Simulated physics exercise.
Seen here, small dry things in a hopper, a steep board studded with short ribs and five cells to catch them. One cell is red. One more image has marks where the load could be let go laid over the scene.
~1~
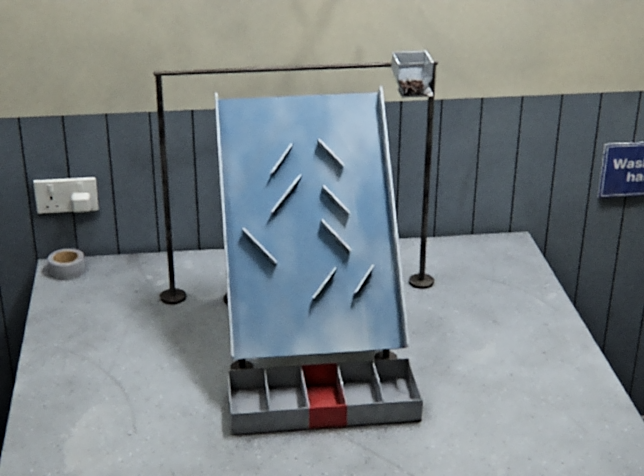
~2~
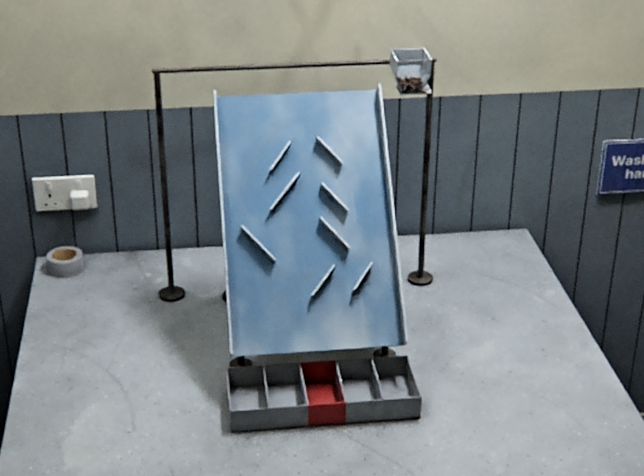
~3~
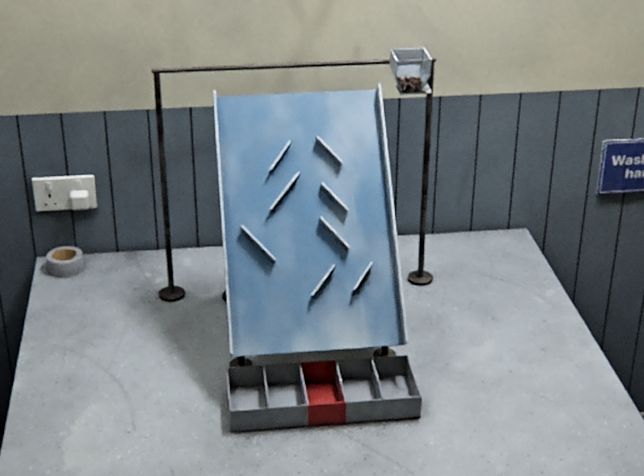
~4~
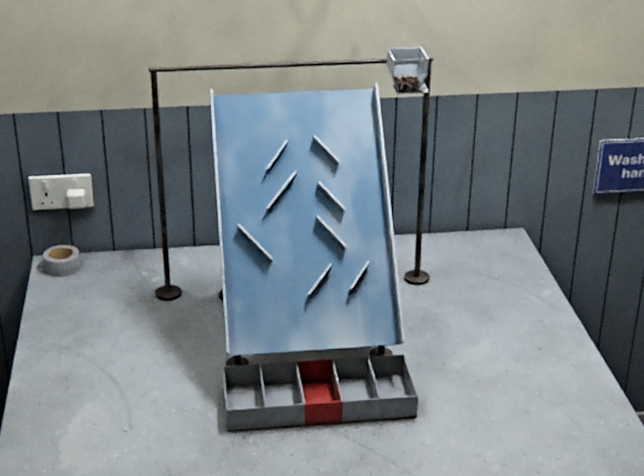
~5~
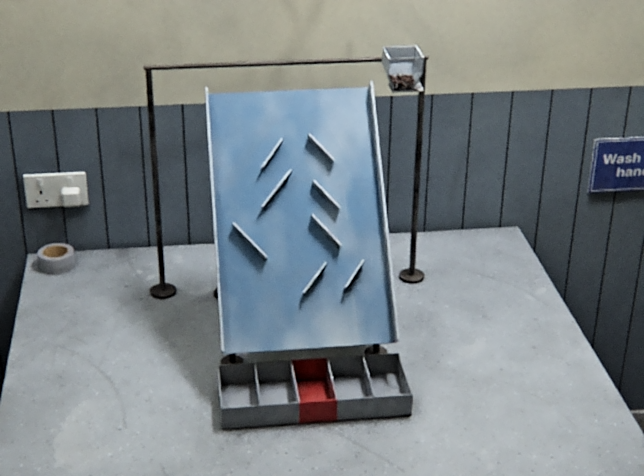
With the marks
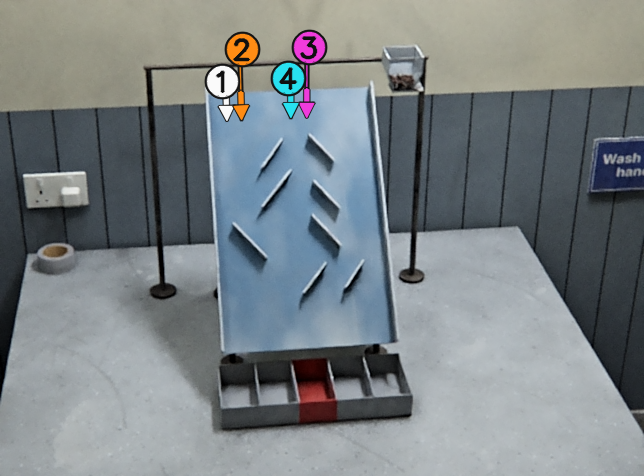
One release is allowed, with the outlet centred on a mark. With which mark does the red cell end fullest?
2 beats the others.
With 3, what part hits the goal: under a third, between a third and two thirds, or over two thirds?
It is under a third.
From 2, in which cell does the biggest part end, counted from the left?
The third.
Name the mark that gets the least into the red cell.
3 it is.
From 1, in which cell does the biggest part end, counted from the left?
The first from the left.
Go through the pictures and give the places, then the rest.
In the first frame, hopper at (411, 85), allspice berries, door shut.
In the second frame, ribs (270, 170) to (290, 141), (317, 136) to (343, 162), (271, 209) to (299, 172).
In the third frame, ribs (322, 182) to (348, 210), (242, 225) to (275, 259), (321, 217) to (350, 247).
In the fourth frame, ribs (309, 293) to (331, 264), (350, 289) to (369, 261).
In the fifth frame, red cell at (318, 410), number 3 of 5 from the left.
On the marked copy, mark 1 meets the board at (226, 115); mark 2 meets the board at (241, 114); mark 3 meets the board at (306, 112); mark 4 meets the board at (290, 112).
With 1, about a third in the red cell, about two thirds in other cells.
With 2, about two thirds in the red cell, about a third in other cells.
With 3, a small part in the red cell, most in other cells.
With 4, about a third in the red cell, about two thirds in other cells.
